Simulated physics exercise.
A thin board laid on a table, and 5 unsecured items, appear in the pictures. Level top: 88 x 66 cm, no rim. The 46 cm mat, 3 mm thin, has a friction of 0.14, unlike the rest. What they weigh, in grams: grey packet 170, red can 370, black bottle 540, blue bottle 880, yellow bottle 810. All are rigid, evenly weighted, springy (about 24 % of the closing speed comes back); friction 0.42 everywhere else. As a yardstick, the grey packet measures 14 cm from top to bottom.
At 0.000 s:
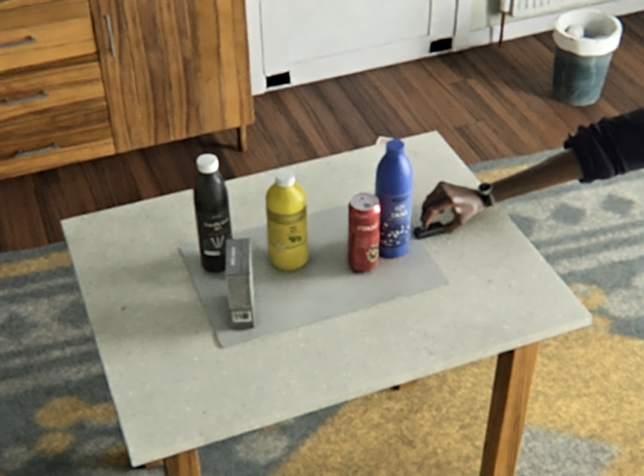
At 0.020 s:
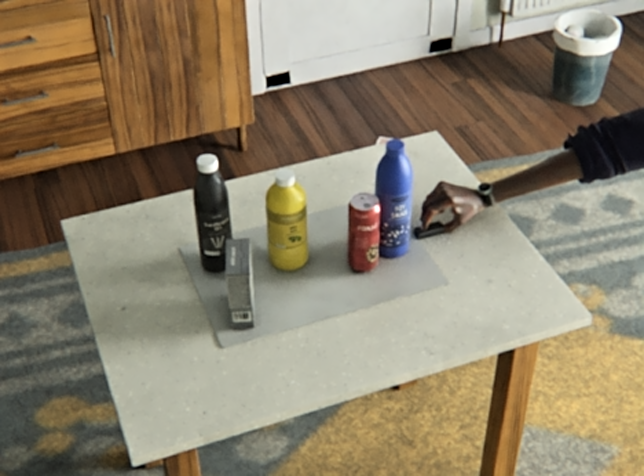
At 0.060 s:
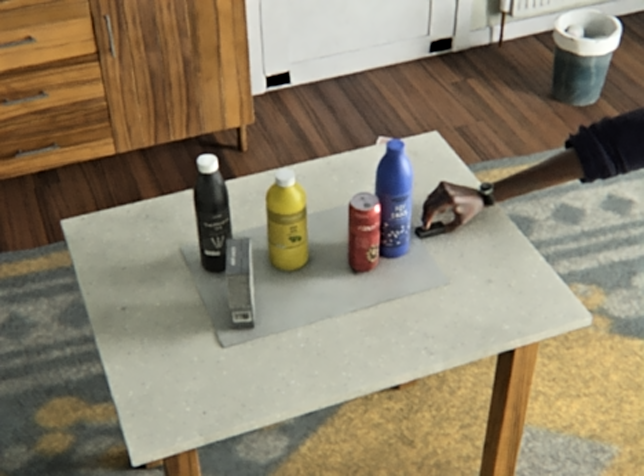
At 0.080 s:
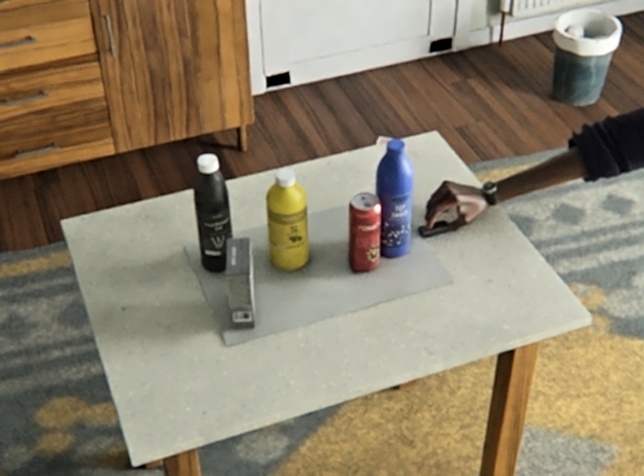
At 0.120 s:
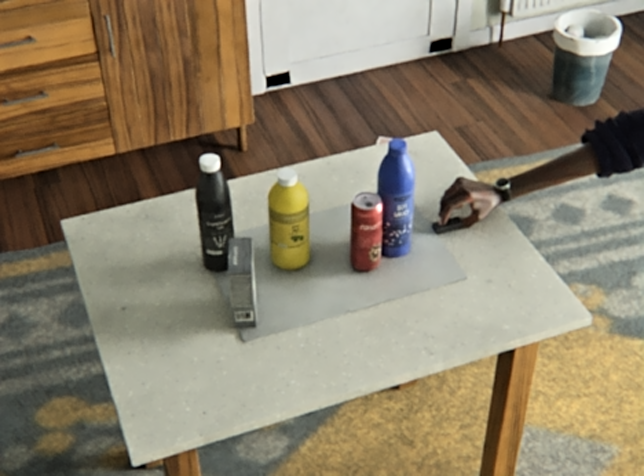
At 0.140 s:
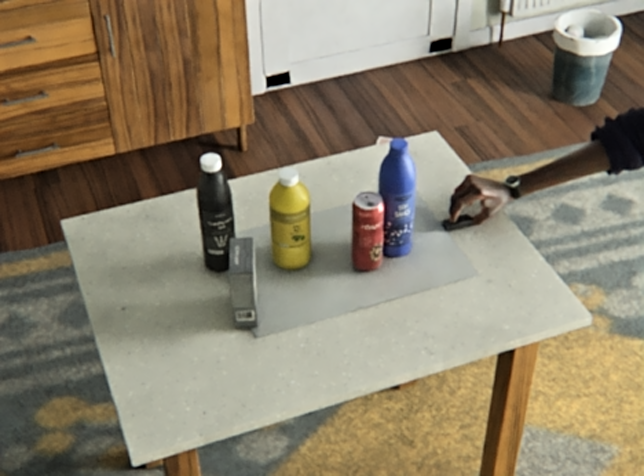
In a room with a wooden floor and patterned rug, a pale table is seen from above at a fixed angle. A black bottle, a small grey box, a yellow bottle, a red can and a blue bottle stand left to right around a thin grey sheet. A hand at the right grips the sheet's edge, then draws it slowly rightward, while the items barely shift.
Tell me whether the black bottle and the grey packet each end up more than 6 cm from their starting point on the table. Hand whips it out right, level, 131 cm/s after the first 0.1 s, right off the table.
Result: The black bottle sits tight, the grey packet sits tight.
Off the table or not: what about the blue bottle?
Blue bottle: Goes out of bounds.
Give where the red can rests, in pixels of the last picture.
You'll see it about at (496, 277) in the last picture.
After 0.34 s, 33 cm of pull; black bottle slid 2 cm near (225, 211); grey packet slid 2 cm near (249, 282); red can slid 7 cm.
After 0.54 s, 59 cm of pull; black bottle slid 2 cm near (223, 212); grey packet slid 2 cm near (249, 283); red can leaning 12°.
After 0.74 s, 85 cm of pull; black bottle slid 2 cm near (223, 212); grey packet slid 2 cm near (249, 283); red can leaning 49°.
After 0.94 s, 89 cm of pull; blue bottle now off the table; black bottle slid 2 cm near (222, 212); grey packet slid 2 cm near (249, 283).
At rest (2.8 s), off the table, blue bottle; tipped over on the table, red can; the other 3 in place, give or take 6 cm. Seen from the same camera at the end, black bottle near (222, 212), grey packet near (249, 283).
